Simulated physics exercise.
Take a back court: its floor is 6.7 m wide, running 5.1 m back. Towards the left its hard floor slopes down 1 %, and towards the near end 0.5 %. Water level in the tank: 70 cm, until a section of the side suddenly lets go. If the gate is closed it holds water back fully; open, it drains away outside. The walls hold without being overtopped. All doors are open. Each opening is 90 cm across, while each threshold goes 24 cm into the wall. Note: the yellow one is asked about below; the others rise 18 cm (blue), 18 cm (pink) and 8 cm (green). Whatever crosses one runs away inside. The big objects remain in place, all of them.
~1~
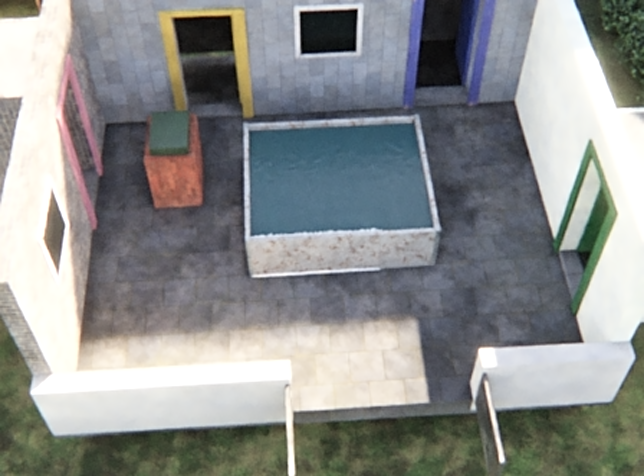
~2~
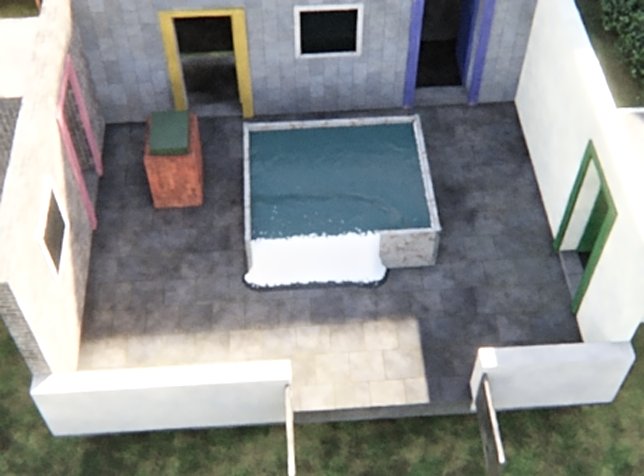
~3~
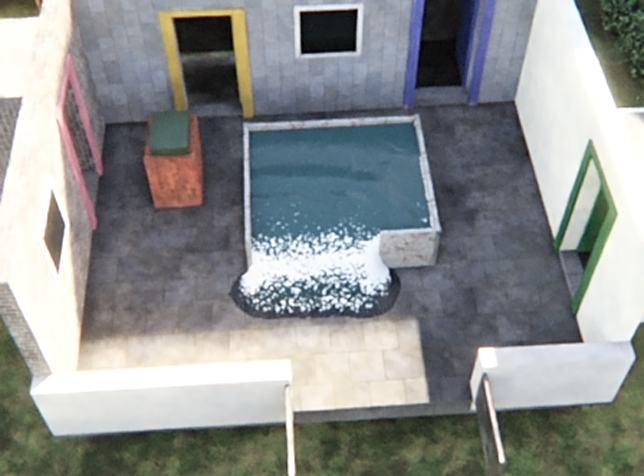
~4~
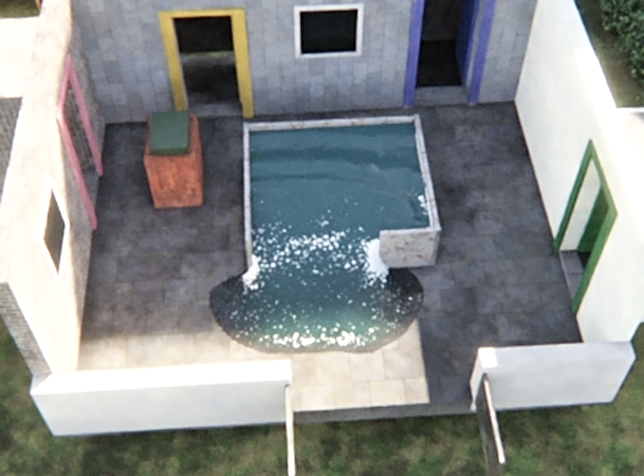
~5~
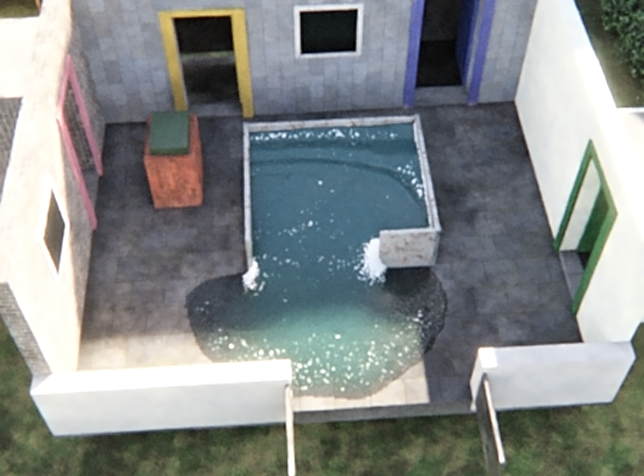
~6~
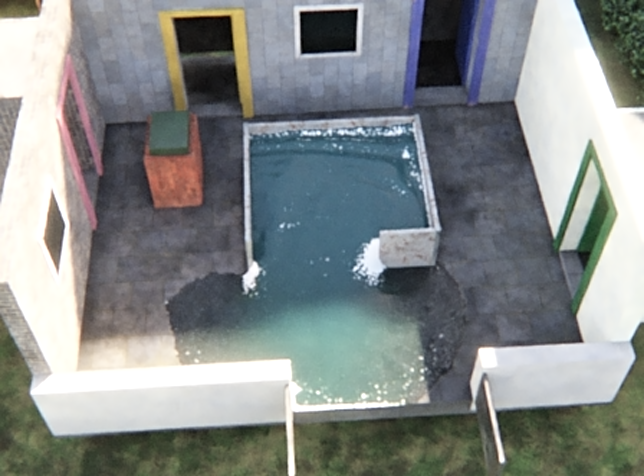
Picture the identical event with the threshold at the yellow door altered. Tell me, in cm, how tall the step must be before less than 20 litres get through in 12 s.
It would have to be roughly 6.5 cm high.
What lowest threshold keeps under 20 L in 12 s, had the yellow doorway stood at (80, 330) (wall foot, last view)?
Minimum: Close to 23 cm.
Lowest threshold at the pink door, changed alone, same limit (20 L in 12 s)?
Pink door - some 10.5 centimetres.
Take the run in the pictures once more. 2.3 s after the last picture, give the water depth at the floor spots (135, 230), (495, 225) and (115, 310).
Depths of roughly 5 cm, 0 cm and 15 cm, in that order.
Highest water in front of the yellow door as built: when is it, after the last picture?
Around 8.5 seconds.
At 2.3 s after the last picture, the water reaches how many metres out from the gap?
Close to 4.0 metres, I'd say.
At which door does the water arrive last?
Last in order comes the blue door.
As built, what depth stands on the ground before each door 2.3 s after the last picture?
At the blue door the depth is 0 cm, at pink 4 cm, at yellow 0 cm and at green 0 cm.
Then, 0.7 s after the last picture water covers 25 % of the floor, deepest (46 cm) near (271, 395); it has not reached the yellow door.
Then, 2.3 s after the last picture water covers 45 % of the floor, deepest (40 cm) near (72, 408); it has not reached the yellow door.
Then, 11.3 s after the last picture water covers 95 % of the floor, deepest (10 cm) near (86, 291); 8 cm at the yellow door, 28 litres in over its 6 cm threshold.
At the yellow door as built, the water peaked near 10 cm, 8.3 s after the last picture.
Run again over the same 12 s with other heights there, 28 litres in over 6 cm, 8 litres over 8 cm. The limit of 20 litres is kept from about 6.5 cm up.
